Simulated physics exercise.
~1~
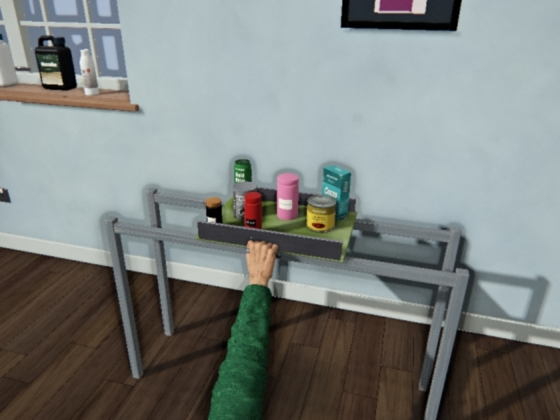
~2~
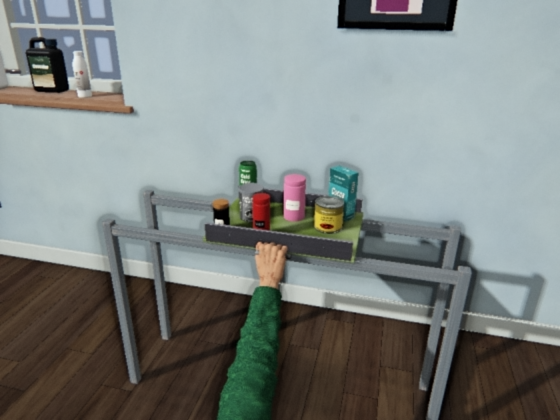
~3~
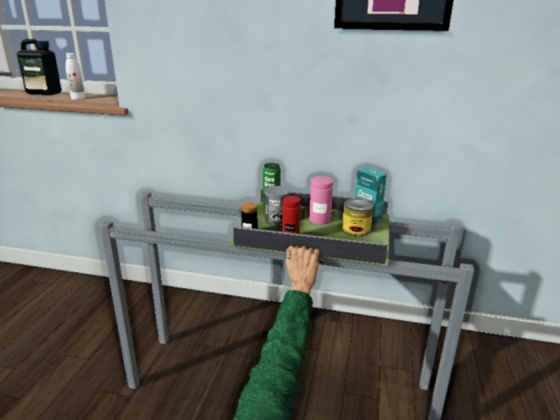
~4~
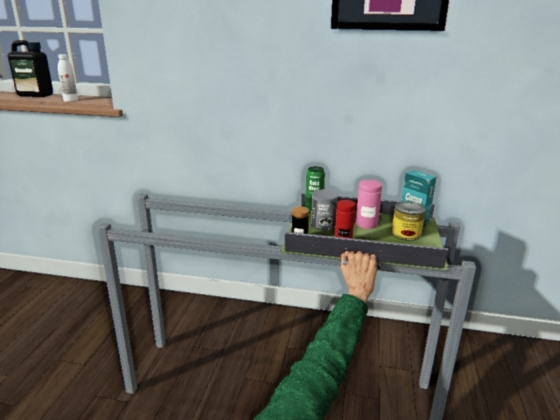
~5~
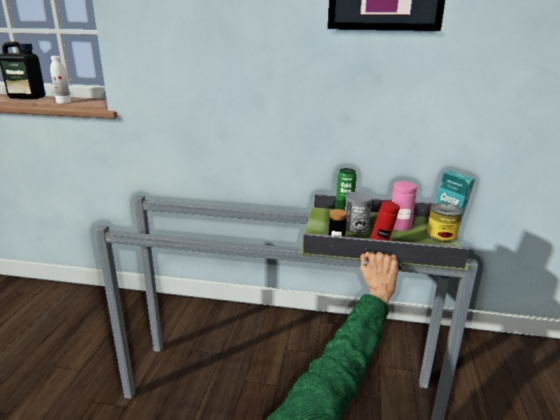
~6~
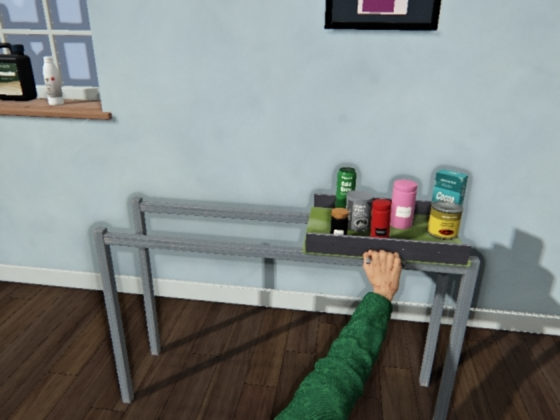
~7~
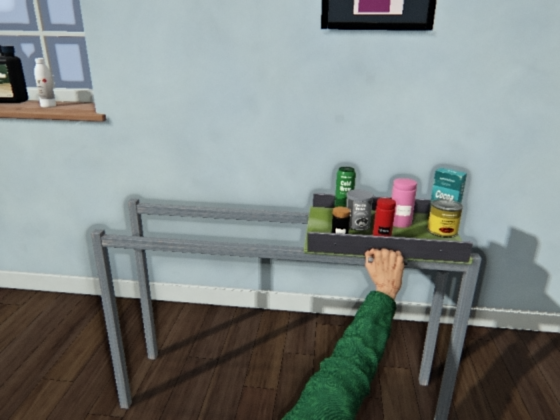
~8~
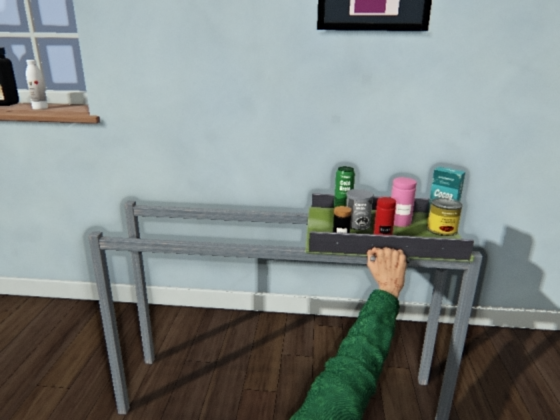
A tray of containers slides right under a hand's push, stops, and everything stays upright.
